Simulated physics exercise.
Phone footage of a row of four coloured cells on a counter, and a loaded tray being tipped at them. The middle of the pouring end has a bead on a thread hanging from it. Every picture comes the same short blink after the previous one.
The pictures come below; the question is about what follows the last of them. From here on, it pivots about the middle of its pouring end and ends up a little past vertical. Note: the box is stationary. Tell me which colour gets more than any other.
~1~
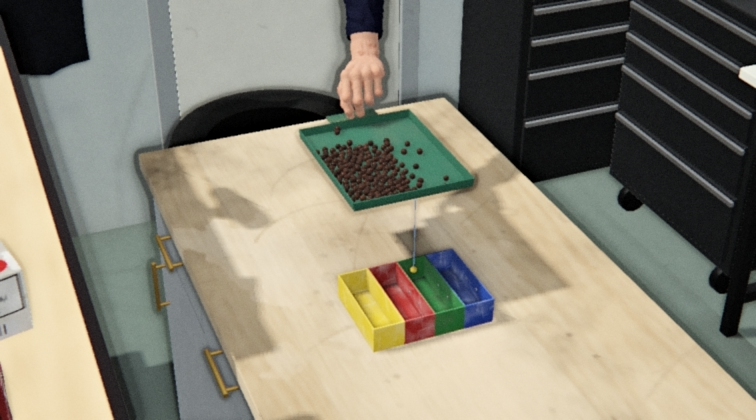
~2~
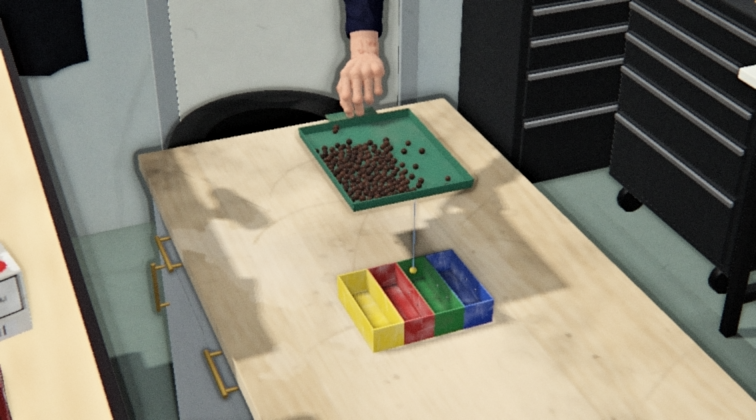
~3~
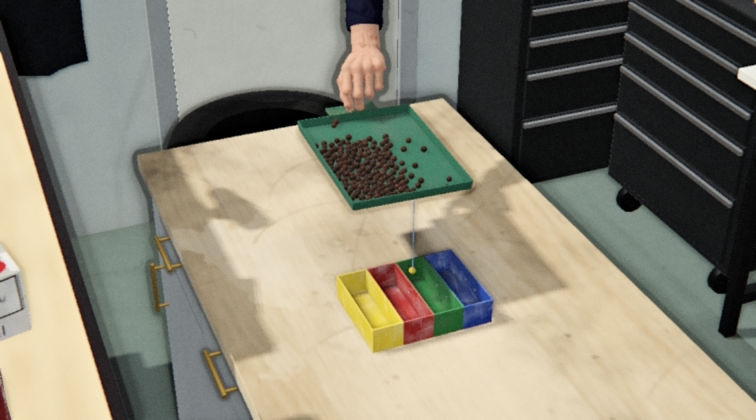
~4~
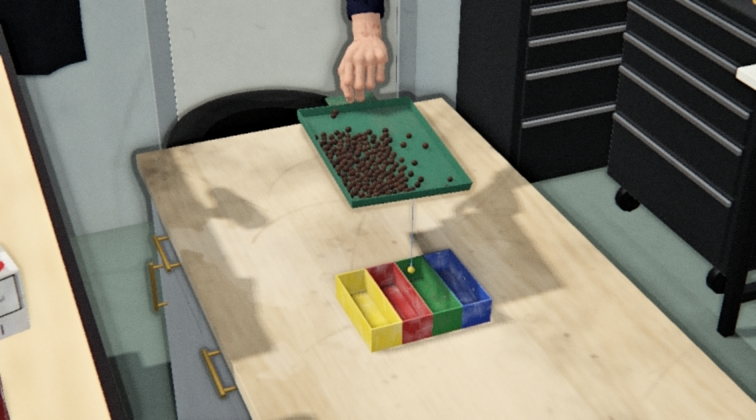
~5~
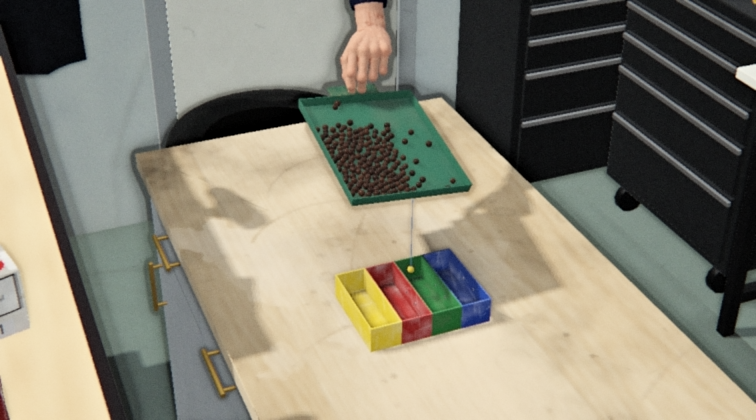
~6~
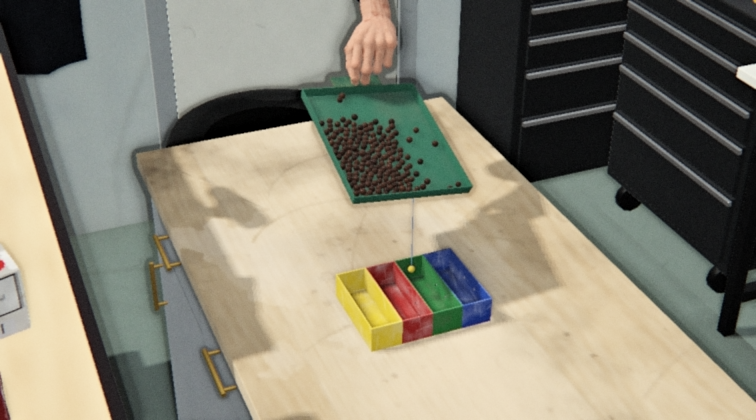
The blue one gets the most.
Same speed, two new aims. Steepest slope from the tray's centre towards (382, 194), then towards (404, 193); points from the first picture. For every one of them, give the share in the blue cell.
For the first aim it is 0 in a hundred, for the second 10 in a hundred.
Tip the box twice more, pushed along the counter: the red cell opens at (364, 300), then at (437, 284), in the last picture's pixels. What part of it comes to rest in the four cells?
The first yields 0 per cent and the second 90 per cent.
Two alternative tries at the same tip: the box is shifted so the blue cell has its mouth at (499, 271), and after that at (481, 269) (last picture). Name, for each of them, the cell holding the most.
Try 1 - the green cell; try 2 - the cell in blue.
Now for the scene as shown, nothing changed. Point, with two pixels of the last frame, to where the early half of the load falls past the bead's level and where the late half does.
Near (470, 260) and later near (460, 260).
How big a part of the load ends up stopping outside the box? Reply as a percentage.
Some 40 percent of the load.
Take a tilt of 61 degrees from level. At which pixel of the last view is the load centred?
About (429, 174).
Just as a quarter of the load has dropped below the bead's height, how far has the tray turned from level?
It sits at roughly 90°.
Soon, tray tipped steeply; nearly all on the tray; a stray few in the green cell; a stray few in the blue cell; a small part falling or outside the box.
A while on, tray tipped right over; about a quarter on the tray; about a quarter in the blue cell; a stray few in the green cell; about half falling or outside the box.
Towards the end, tray tipped past a quarter turn; about half in the blue cell; a small part in the green cell; a stray few in the red cell; about half falling or outside the box.
Finally, tray tipped past a quarter turn; about half in the blue cell; a small part in the green cell; a stray few in the red cell; none in the yellow cell; about half outside the box.
